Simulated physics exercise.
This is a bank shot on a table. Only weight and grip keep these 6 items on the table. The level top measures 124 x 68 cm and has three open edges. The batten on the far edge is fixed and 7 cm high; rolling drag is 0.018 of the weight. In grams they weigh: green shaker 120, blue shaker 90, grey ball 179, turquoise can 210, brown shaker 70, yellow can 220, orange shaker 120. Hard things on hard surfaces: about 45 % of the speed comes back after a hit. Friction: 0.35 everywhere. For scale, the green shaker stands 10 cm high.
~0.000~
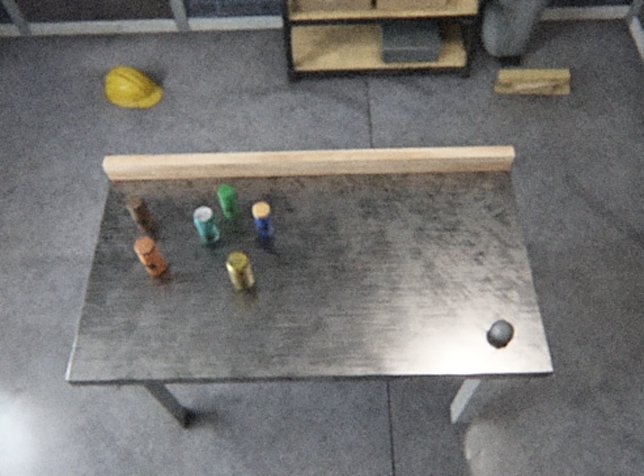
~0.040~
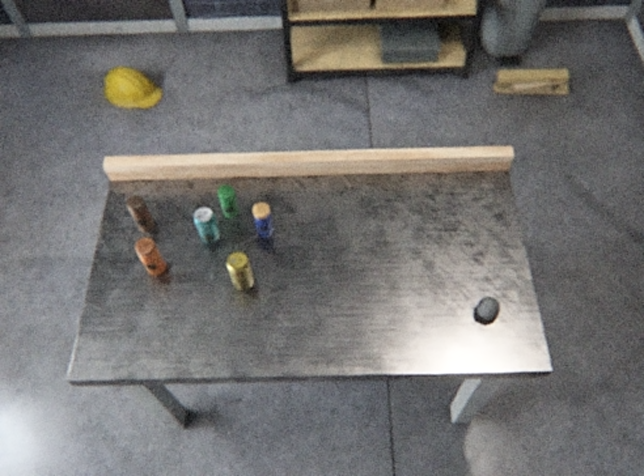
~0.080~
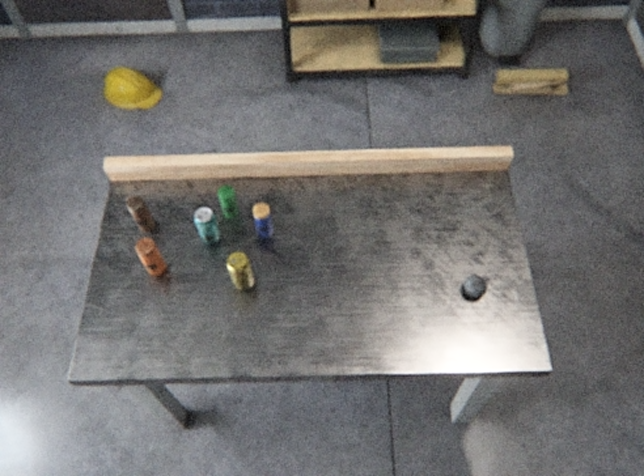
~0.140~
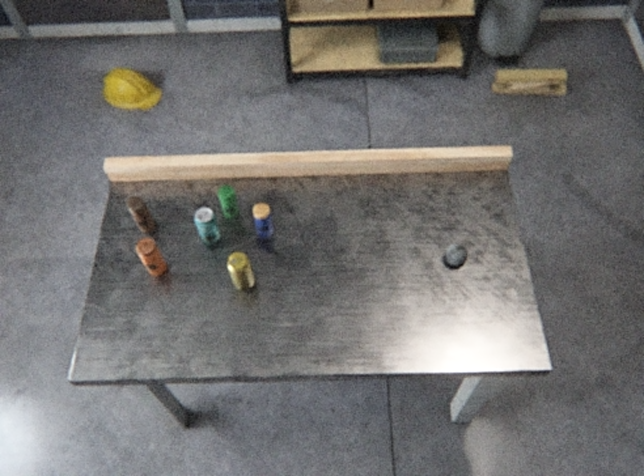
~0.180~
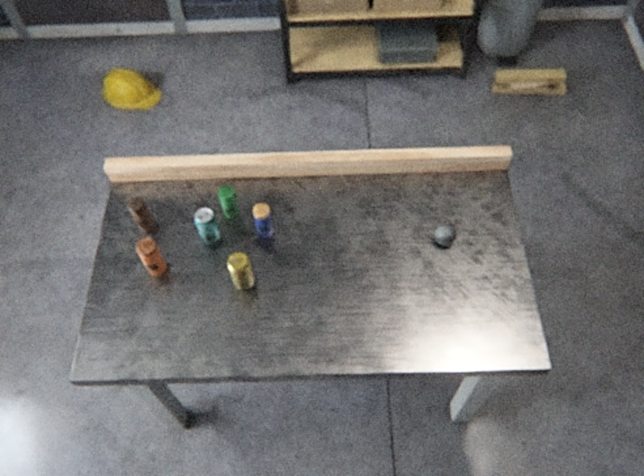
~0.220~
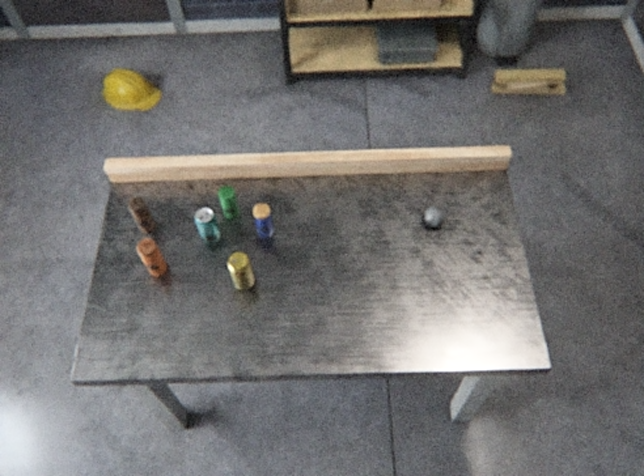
A grey ball rolled across a dark tabletop from the lower right corner, moving up and slightly left toward the wooden rail, while six small colored containers stood still on the left side.
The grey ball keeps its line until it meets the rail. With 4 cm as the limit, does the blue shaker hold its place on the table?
The blue shaker keeps its place.
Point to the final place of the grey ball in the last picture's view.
At about (245, 340).
Around 0.62 s, grey ball near (372, 208).
Around 1.42 s, grey ball near (275, 271).
Finally (3.5 s), all 6 still in place (within 4 cm). Final places as that camera would see them, blue shaker near (264, 221).
